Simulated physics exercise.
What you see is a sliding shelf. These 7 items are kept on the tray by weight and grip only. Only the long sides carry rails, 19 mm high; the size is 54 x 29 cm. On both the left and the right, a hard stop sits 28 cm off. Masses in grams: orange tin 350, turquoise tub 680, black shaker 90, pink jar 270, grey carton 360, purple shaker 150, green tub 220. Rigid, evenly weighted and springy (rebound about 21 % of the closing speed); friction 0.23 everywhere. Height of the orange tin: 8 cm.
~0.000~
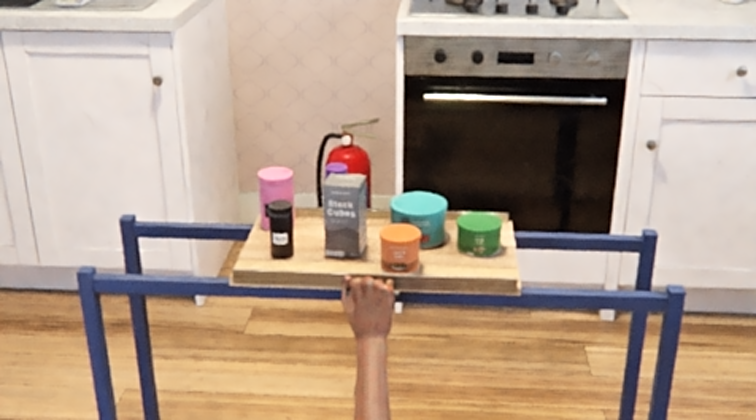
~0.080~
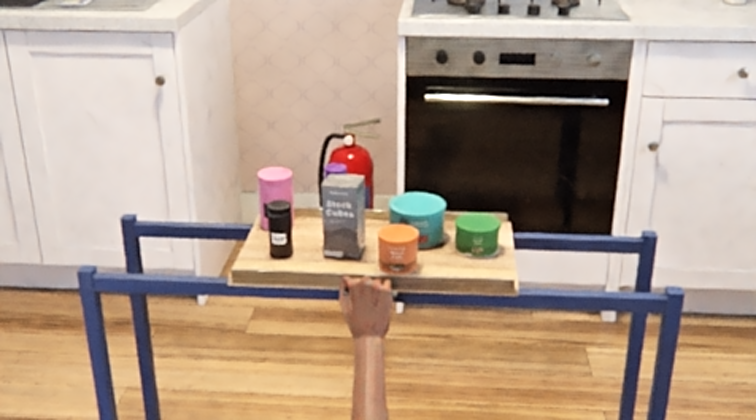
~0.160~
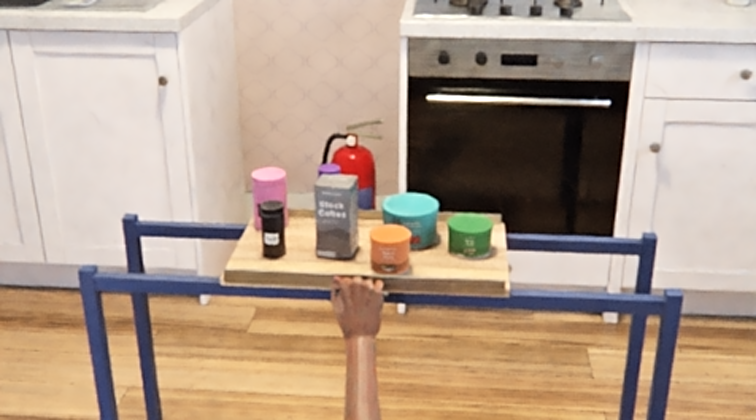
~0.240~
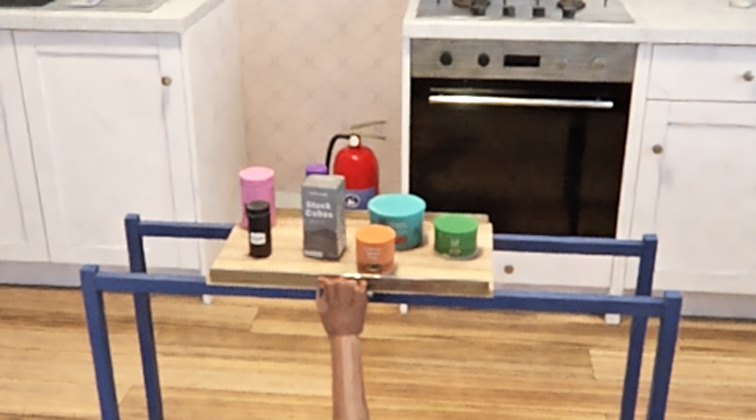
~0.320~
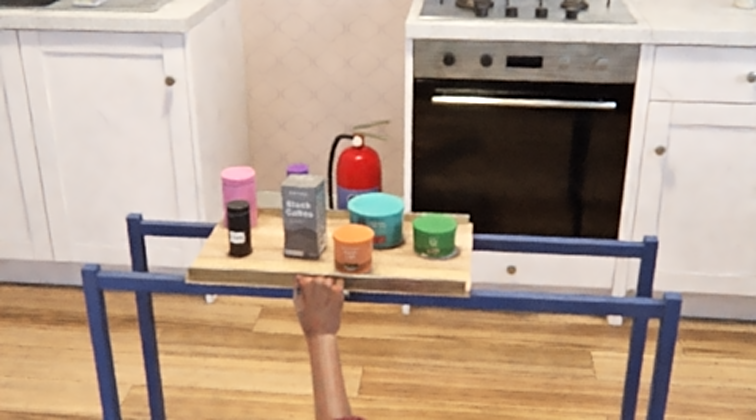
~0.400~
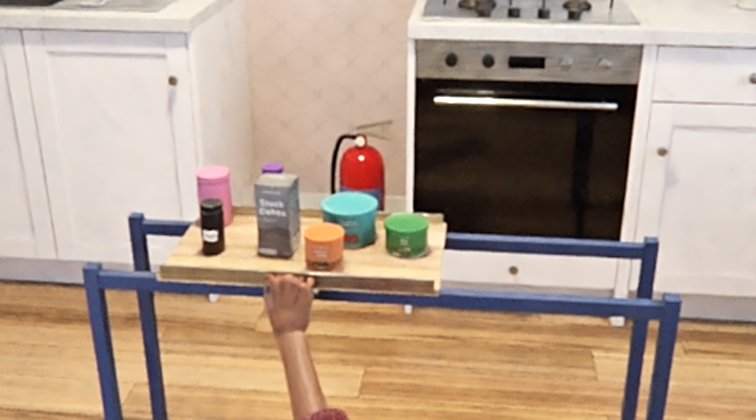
A wooden tray holding a grey carton, a black shaker and several colourful containers rests across blue rails, then slides left a modest distance as a hand grips its front edge, the items keeping their places on it.
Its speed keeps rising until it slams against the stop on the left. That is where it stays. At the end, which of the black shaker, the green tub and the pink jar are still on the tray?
In the end the black shaker is missing from the tray; the green tub is safe on the tray; the pink jar is missing from the tray.
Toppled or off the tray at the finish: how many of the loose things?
4.
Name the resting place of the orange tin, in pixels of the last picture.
(139, 240), roughly.
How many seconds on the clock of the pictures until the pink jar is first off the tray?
I'd put it at some 0.6 s.
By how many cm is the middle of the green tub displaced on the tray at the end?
Around 25 centimetres.
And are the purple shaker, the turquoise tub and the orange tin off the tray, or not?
Outcome: The purple shaker departs its support; the turquoise tub remains on its support; the orange tin remains on its support.
After 0.70 s, tray moved 28 cm left; black shaker and pink jar now off the tray; green tub moved 14 cm near (275, 229); purple shaker 5° off upright.
After 1.00 s, tray moved 28 cm left; grey carton and purple shaker now off the tray; green tub moved 25 cm near (225, 227); orange tin moved 25 cm.
In the end (1.6 s), off the tray, black shaker, pink jar, grey carton and purple shaker; not toppled but over 5 cm from the start, orange tin, turquoise tub and green tub. In the last view, green tub near (225, 227).
